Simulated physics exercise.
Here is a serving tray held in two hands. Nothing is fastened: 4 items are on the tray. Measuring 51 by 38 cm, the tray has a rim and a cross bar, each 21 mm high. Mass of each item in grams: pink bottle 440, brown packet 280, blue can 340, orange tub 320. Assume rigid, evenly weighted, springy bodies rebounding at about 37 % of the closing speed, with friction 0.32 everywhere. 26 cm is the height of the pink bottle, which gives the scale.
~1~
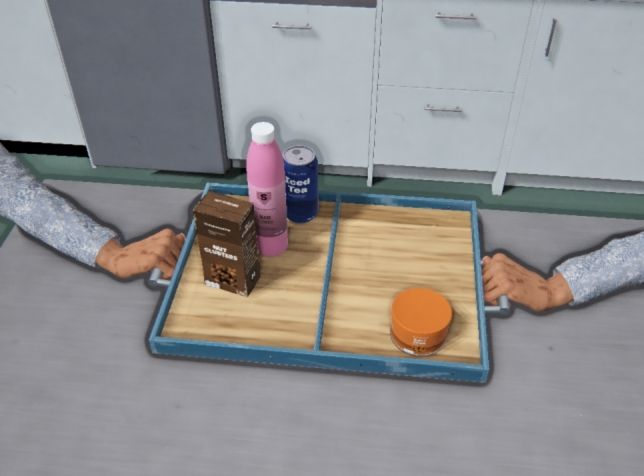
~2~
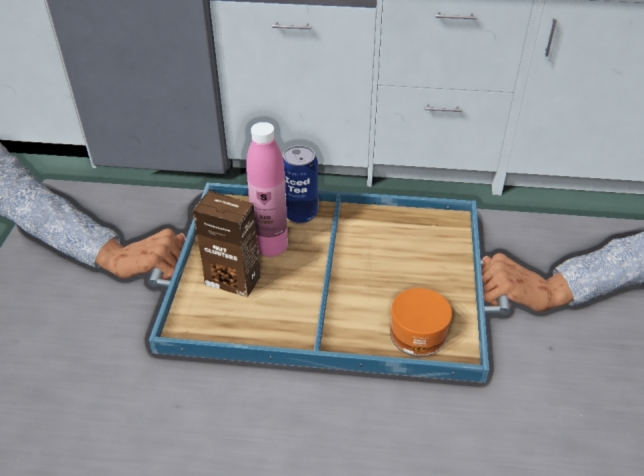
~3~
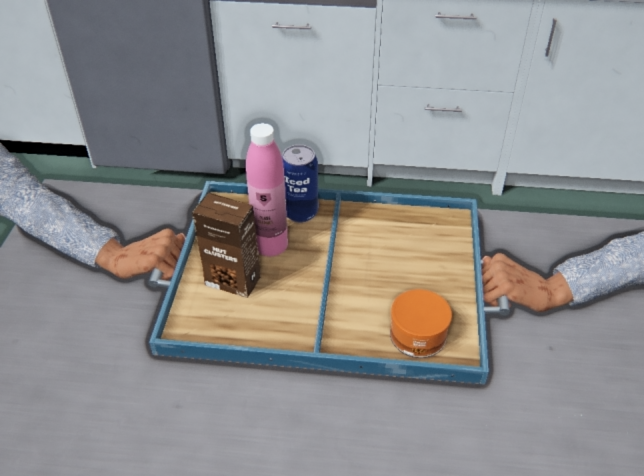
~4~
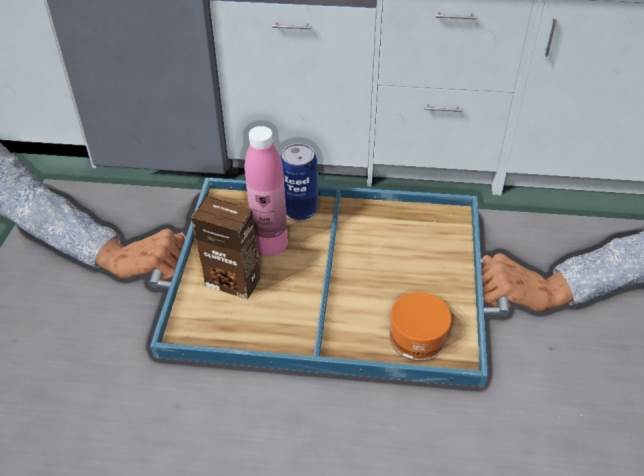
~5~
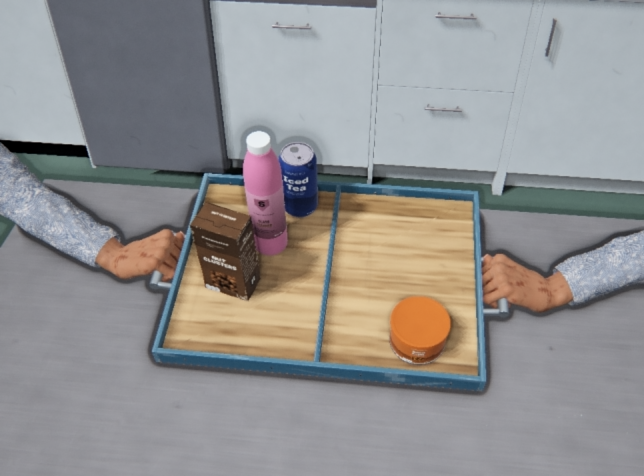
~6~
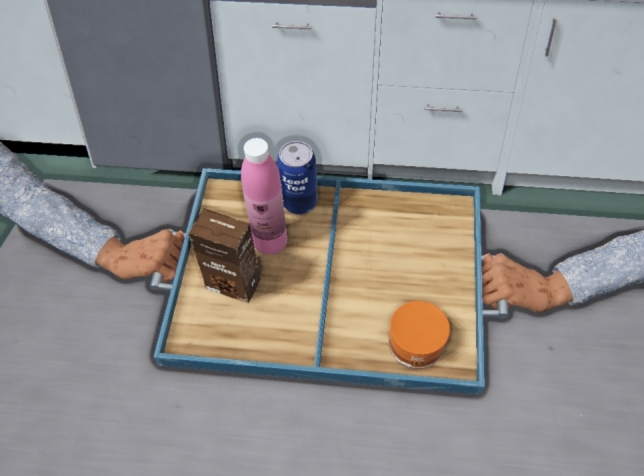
The video shows two hands holding a blue-rimmed wooden tray with a brown packet, pink bottle, blue can and orange tub. The tray stays level at first, then gradually tilts with its near edge downward, the items staying upright on it.
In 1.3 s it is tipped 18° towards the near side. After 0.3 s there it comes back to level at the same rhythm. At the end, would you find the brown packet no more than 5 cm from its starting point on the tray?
Displaced.
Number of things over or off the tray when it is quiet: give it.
Total: 2.
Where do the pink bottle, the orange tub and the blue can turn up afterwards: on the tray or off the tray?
Once it all settles, the pink bottle leaves its surface, the orange tub stays on its surface and the blue can stays on its surface.
Then, 0.70 s later than the last frame, tray tilted 18°, near edge down; brown packet rocked 53° off its seat near (198, 311); pink bottle rocked 71° off its seat.
Then, 1.10 s later than the last frame, tray tilted 16°, near edge down; pink bottle and brown packet now off the tray; blue can 3 cm from its spot.
Then, 1.60 s later than the last frame, tray tilted 5°, near edge down; blue can 3 cm from its spot.
When it is over, off the tray, pink bottle and brown packet; the other 2 within 5 cm of the start.
